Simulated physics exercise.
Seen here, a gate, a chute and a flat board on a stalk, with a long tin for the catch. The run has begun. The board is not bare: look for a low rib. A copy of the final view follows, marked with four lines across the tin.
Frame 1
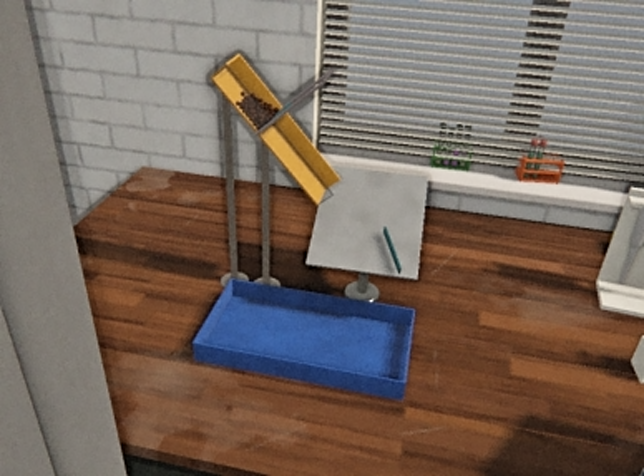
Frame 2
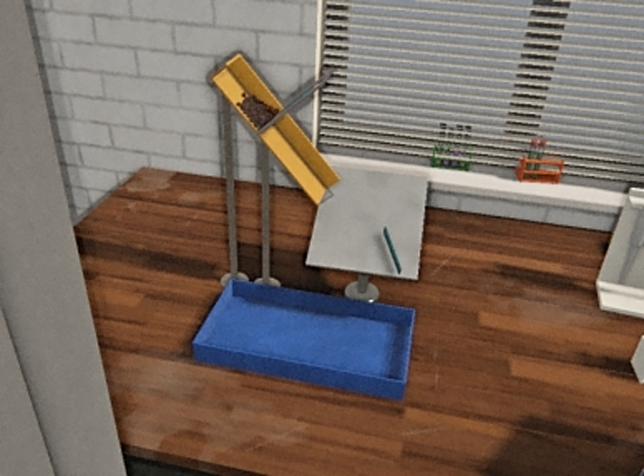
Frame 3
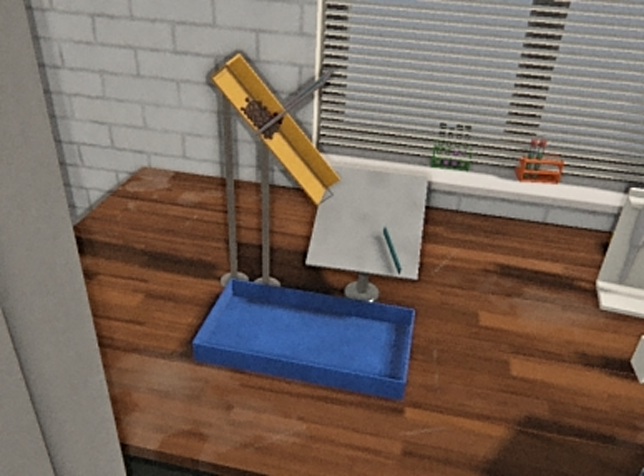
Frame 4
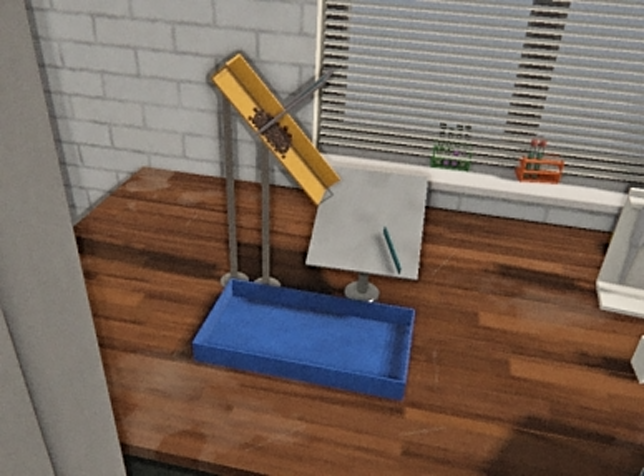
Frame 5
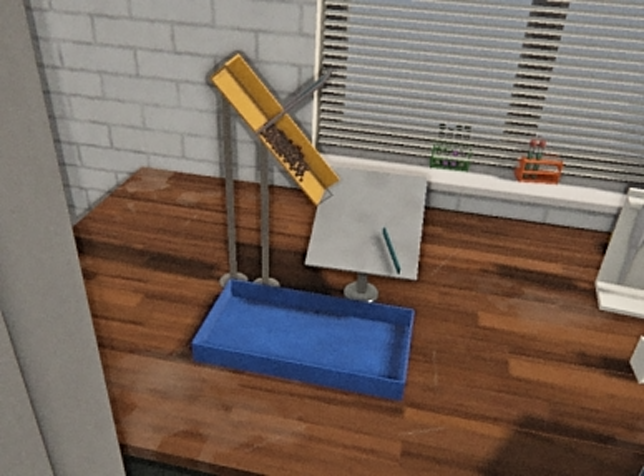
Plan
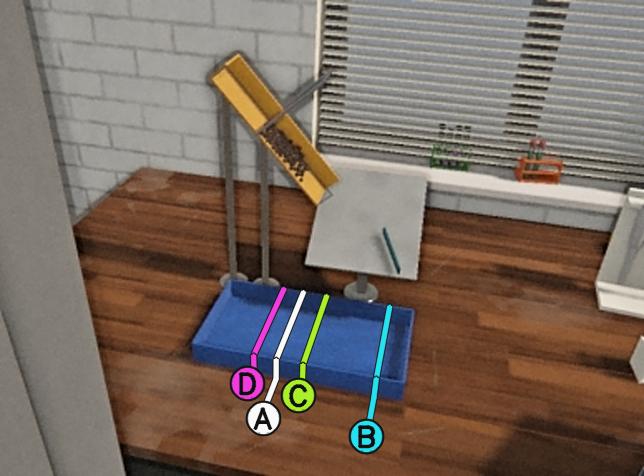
A wooden worktop stands against a white brick wall and a window with closed blinds, seen from slightly above past a grey upright edge at left. On it are a blue open tray, a steep yellow chute on grey posts above, a tilted pale board bearing a thin green rib, and small racks by the window. Dark brown berries slide down the chute, spreading toward its lower end, while the camera stays still.
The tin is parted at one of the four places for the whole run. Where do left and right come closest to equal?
Take B.
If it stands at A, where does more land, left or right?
Right.
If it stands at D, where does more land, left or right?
More lands on the right.
On the marked copy, line A crosses the front rim at (276, 358); line B crosses the front rim at (376, 377); line C crosses the front rim at (303, 364); line D crosses the front rim at (254, 354).
Choosing A, of what is caught, not one piece on the left of the divider, every piece on the right.
Choosing B, of what is caught, roughly half on the left of the divider, roughly half on the right.
Choosing C, of what is caught, just a few on the left of the divider, almost all on the right.
Choosing D, of what is caught, not one piece on the left of the divider, every piece on the right.
